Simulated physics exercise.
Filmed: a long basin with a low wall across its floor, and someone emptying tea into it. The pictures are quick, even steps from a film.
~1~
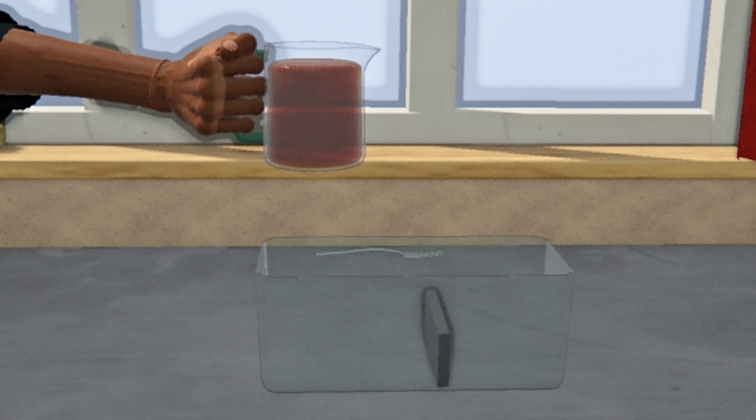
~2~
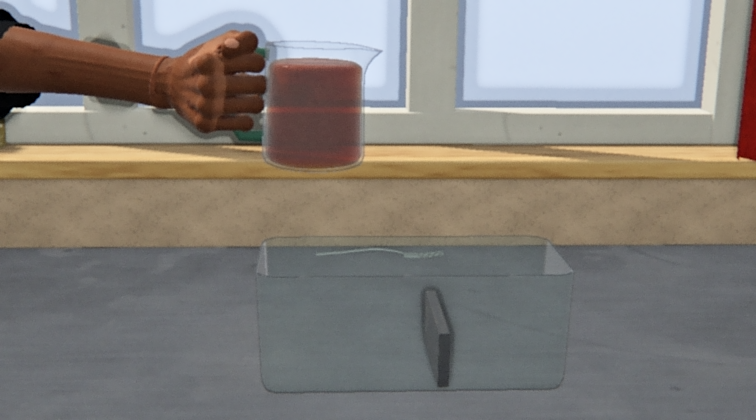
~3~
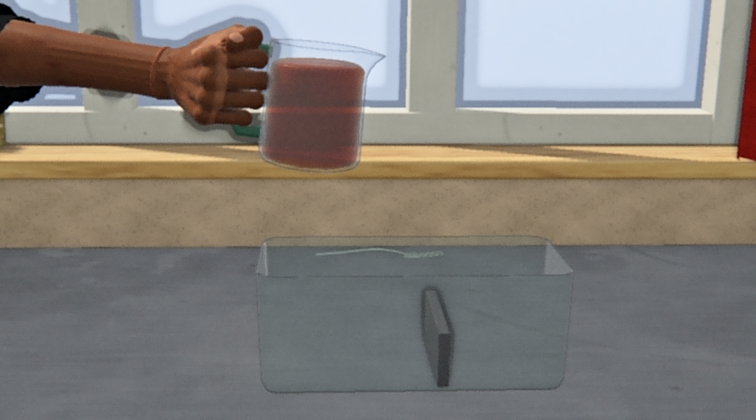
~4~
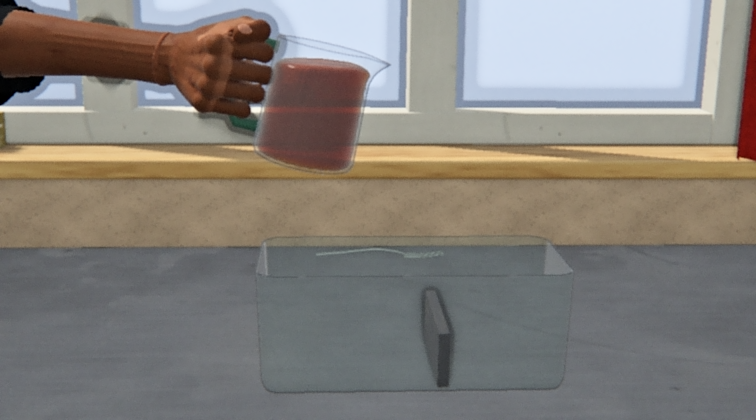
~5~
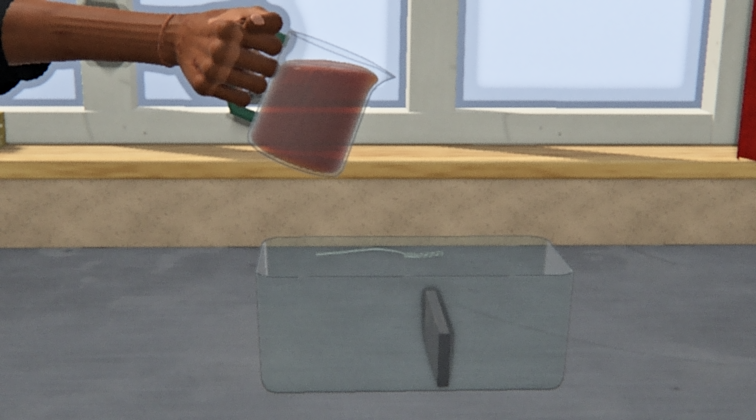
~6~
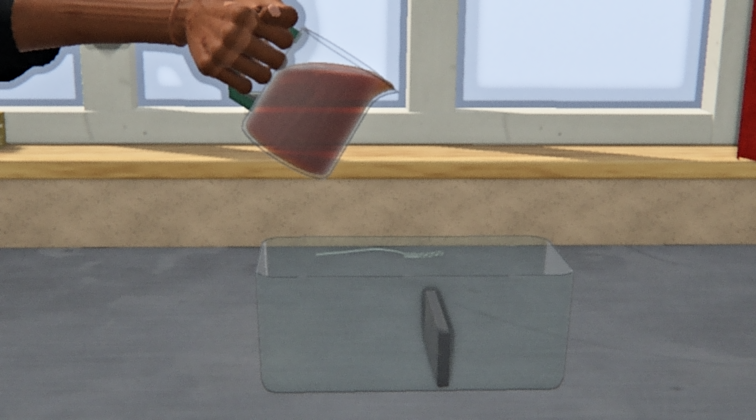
A hand tilts a glass jug of reddish-brown liquid rightward above a clear, walled basin.
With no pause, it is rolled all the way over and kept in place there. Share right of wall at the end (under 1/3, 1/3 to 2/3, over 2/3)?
Highest of three bands.
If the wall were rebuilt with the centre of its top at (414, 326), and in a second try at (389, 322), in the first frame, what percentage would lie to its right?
Note - case one near 90 %, case two near 90 %.
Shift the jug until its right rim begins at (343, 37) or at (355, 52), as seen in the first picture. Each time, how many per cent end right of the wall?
It would come to near 10 per cent, and then near 25 per cent.
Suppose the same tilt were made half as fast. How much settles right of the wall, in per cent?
About 75 per cent.
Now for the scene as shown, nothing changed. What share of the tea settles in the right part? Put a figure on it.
Roughly 75 %.
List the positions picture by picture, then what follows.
Tilt 0°; pouring edge (381, 48); surface from (268, 63) to (363, 64); the long basin's rim runs from (260, 258) to (560, 256); the wall's top is at (437, 312), in the first frame.
Tilt 1°; pouring edge (383, 50); surface from (269, 62) to (363, 64), in the second frame.
Tilt 6°; pouring edge (386, 55); surface from (272, 61) to (366, 66), in the third frame.
Tilt 12°; pouring edge (391, 63); surface from (273, 66) to (371, 68), in the fourth frame.
Tilt 21°; pouring edge (396, 76); surface from (270, 82) to (381, 73), in the fifth frame.
Tilt 32°; pouring edge (400, 91); surface from (266, 89) to (392, 79), in the sixth frame.
A moment on, the jug is tipped on its side and 66 per cent is still to pour, 0 is left of the wall and 8 right of it.
Next, the jug is tipped on its side and 27 per cent is still to pour, 5 is left of the wall and 45 right of it.
Then the jug is tipped on its side and 11 per cent is still to pour, 9 is left of the wall and 72 right of it.
Later the jug is tipped on its side and 4 per cent is still to pour, 17 is left of the wall and 75 right of it.
At rest 23 per cent lies left of the wall, 75 right of it and 1 outside.
